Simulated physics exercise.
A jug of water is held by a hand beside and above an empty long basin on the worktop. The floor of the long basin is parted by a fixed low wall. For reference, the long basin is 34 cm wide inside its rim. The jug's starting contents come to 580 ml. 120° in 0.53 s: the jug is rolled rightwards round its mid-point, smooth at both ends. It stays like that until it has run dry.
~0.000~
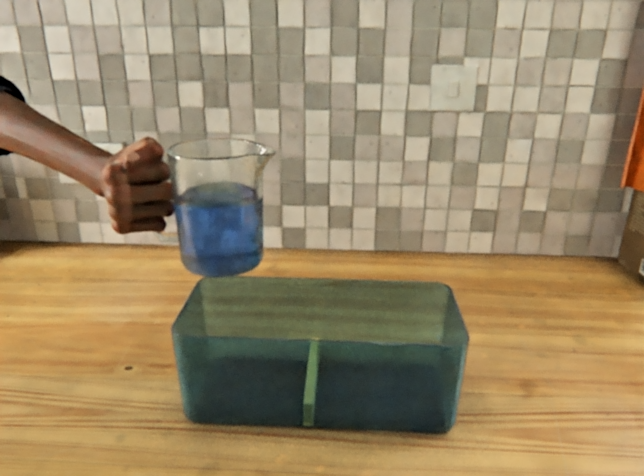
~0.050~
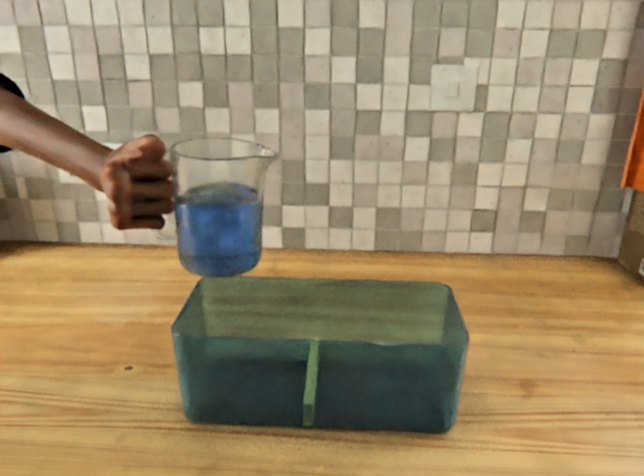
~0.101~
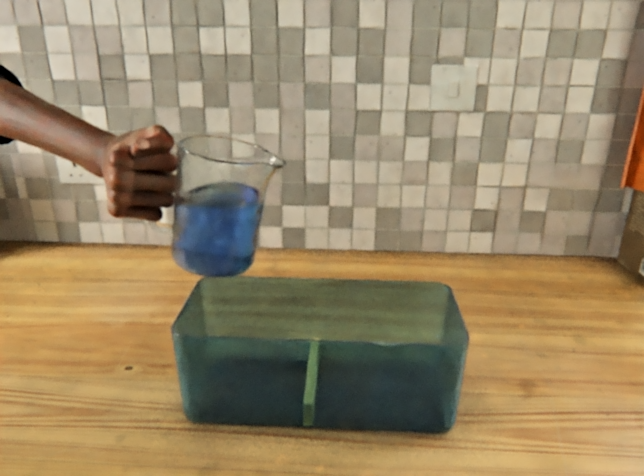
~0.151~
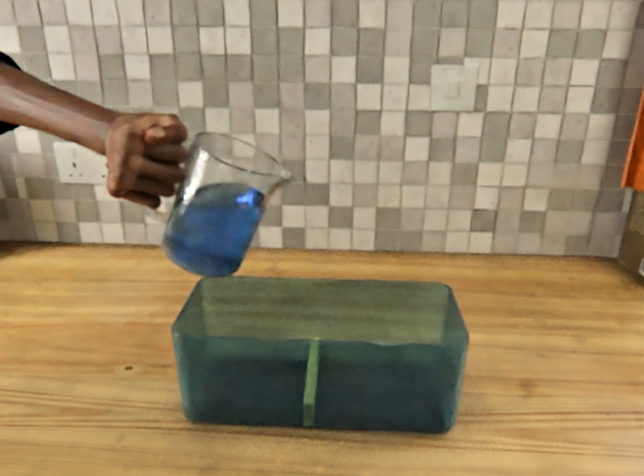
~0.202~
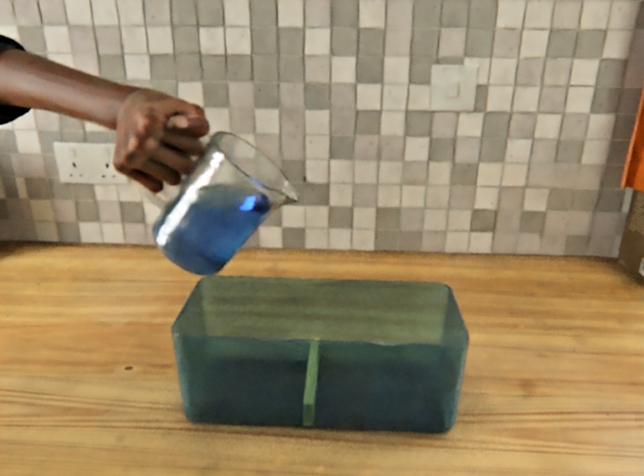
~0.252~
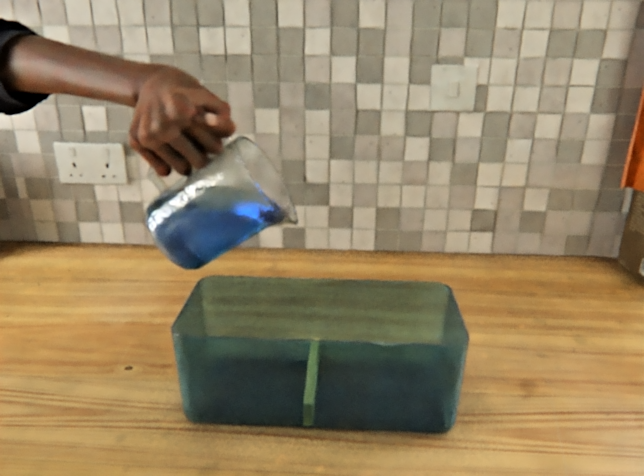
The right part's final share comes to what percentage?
It comes to roughly 65 %.
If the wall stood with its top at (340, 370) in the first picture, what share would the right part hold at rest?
That would be about 15 in a hundred, I'd say.
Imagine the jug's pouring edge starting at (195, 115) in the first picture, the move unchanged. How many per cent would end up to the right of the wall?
In that case roughly 10 per cent.
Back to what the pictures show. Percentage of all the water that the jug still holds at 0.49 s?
Roughly 52 percent.
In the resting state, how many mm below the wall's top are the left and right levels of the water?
Left 24 mm, right 18 mm.
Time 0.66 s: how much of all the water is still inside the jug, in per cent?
I reckon near 7 per cent still sits there.
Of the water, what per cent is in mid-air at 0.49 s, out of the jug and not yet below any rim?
Roughly 24 percent.
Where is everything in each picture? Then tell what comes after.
In the first picture, it leans 0°; its right rim is at (276, 151); the water meets the walls at (180, 191) and (260, 194); the long basin's rim runs from (187, 304) to (459, 312); the wall's top is at (312, 369).
In the second picture, it leans 3°; its right rim is at (278, 154); the water meets the walls at (180, 192) and (260, 193).
In the third picture, it leans 10°; its right rim is at (286, 163); the water meets the walls at (181, 193) and (262, 194).
In the fourth picture, it leans 22°; its right rim is at (294, 178); the water meets the walls at (177, 199) and (267, 195).
In the fifth picture, it leans 38°; its right rim is at (300, 199); the water meets the walls at (166, 205) and (273, 200).
In the sixth picture, it leans 55°; its right rim is at (299, 222); the water meets the walls at (155, 197) and (281, 207).
By 0.49 s the tilt is 118° and 52 per cent is still to pour, 10 is left of the wall and 14 right of it.
By 0.66 s the tilt is 120° and 7 per cent is still to pour, 30 is left of the wall and 56 right of it.
By 0.84 s the tilt is 120° and 0 per cent is still to pour, 33 is left of the wall and 65 right of it.
By 1.03 s the tilt is 120° and 0 per cent is still to pour, 35 is left of the wall and 65 right of it.
At rest 35 per cent lies left of the wall, 65 right of it and 1 outside.
